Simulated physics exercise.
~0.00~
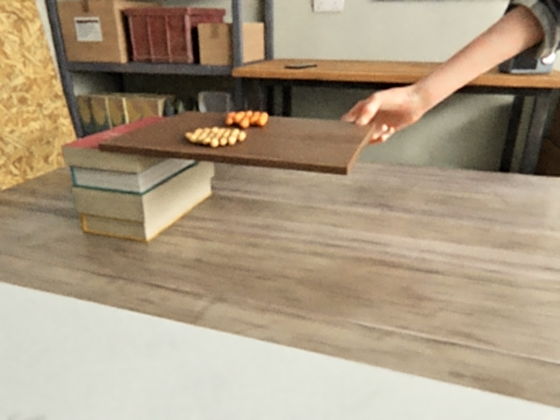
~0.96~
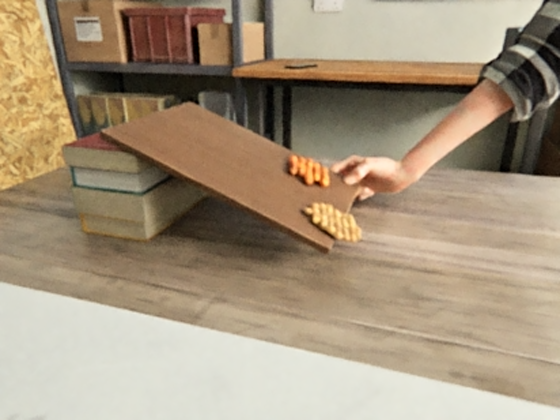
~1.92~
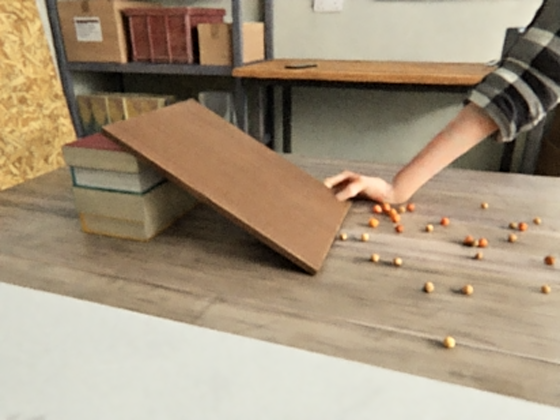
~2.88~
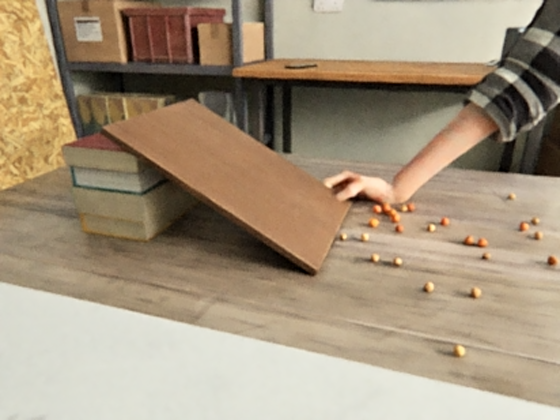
Brown board propped on books being lowered by a hand, yellow and orange beads rolling off and scattering across the wooden table.
